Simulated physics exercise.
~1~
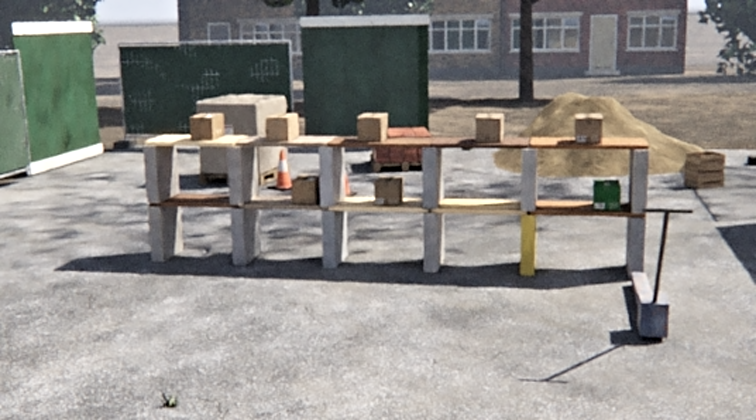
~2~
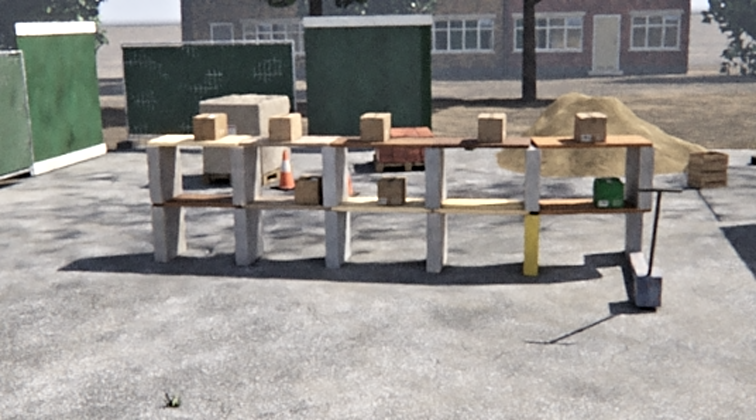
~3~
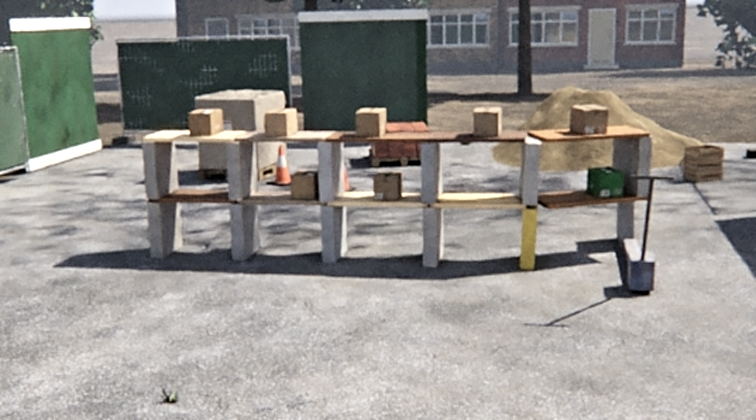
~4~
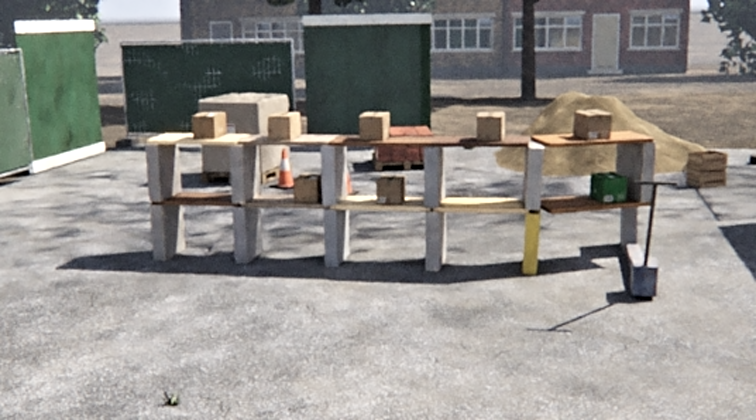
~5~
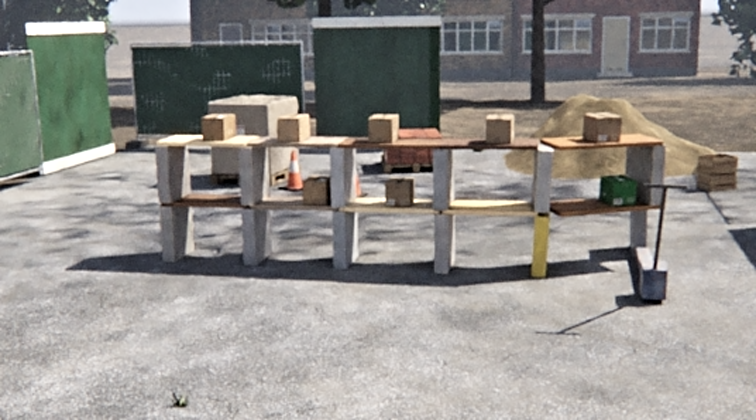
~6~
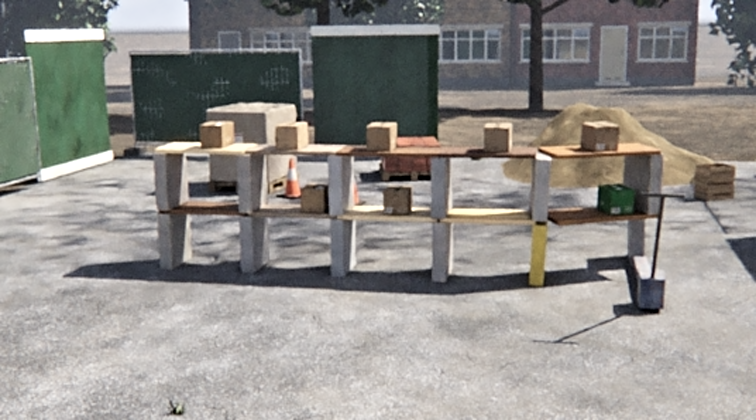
A small wheeled tool with an upright handle, standing at the right foot of a makeshift two-tier rack, slides a short way in toward the base of the end upright. The rack has pale grey uprights, one of them yellow, with boards laid across them and brown cartons on both tiers. As the tool moves in, the right end of the rack shifts slightly, and the green carton on the lower tier shifts a little with it. The tool then stops beside the upright. Nothing falls, the yellow upright keeps its place, and the rack remains standing with its cartons still on the boards.
